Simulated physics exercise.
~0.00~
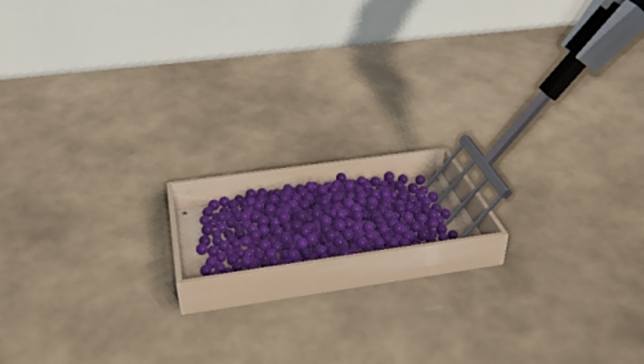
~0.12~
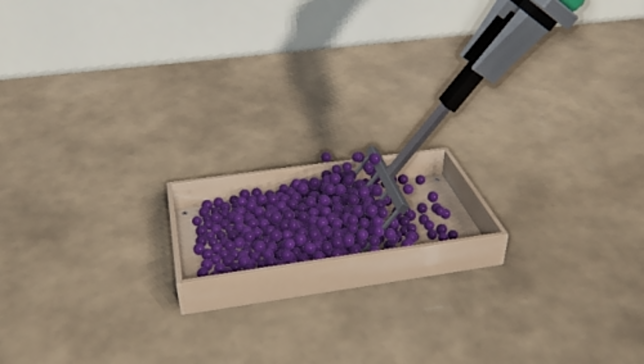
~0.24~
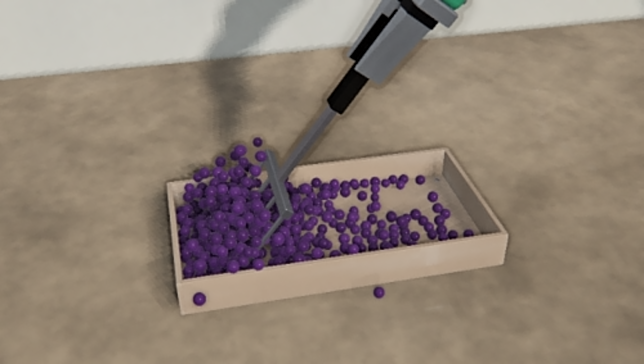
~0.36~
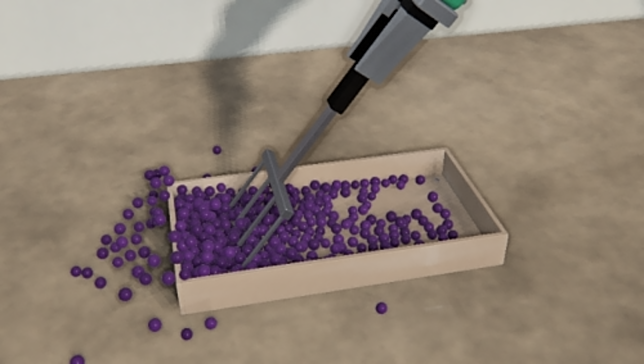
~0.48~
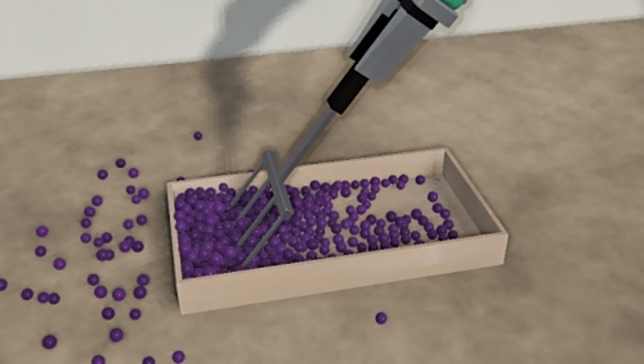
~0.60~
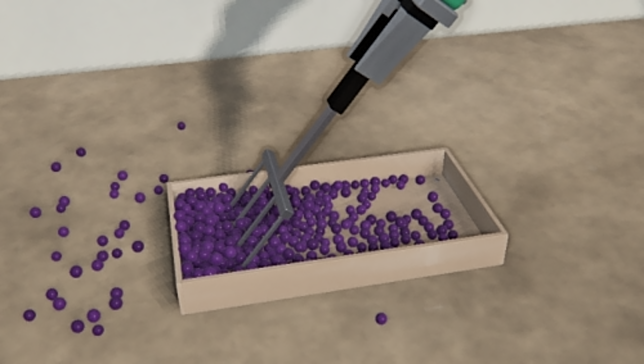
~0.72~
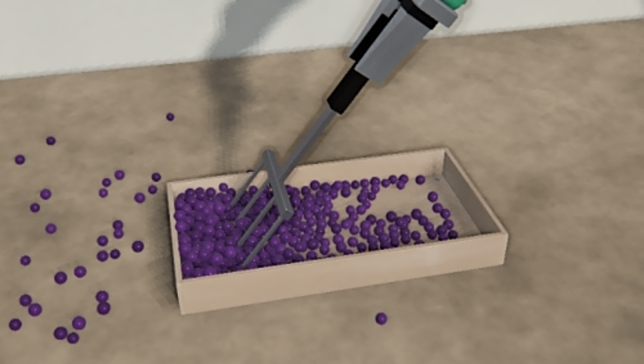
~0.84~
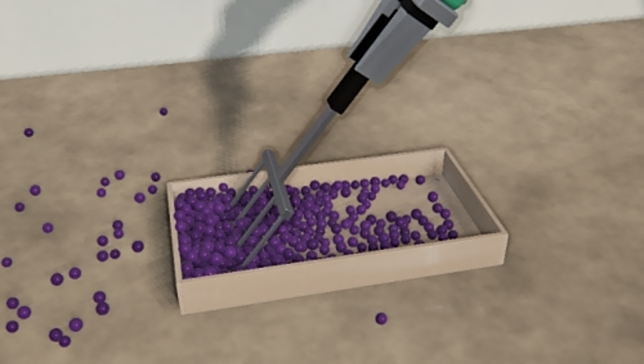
A robot arm dragged a gray comb leftward through a shallow tray of purple beads, piling them against the left end until some spilled over and rolled across the floor, then the comb stayed still with most beads still in the tray.
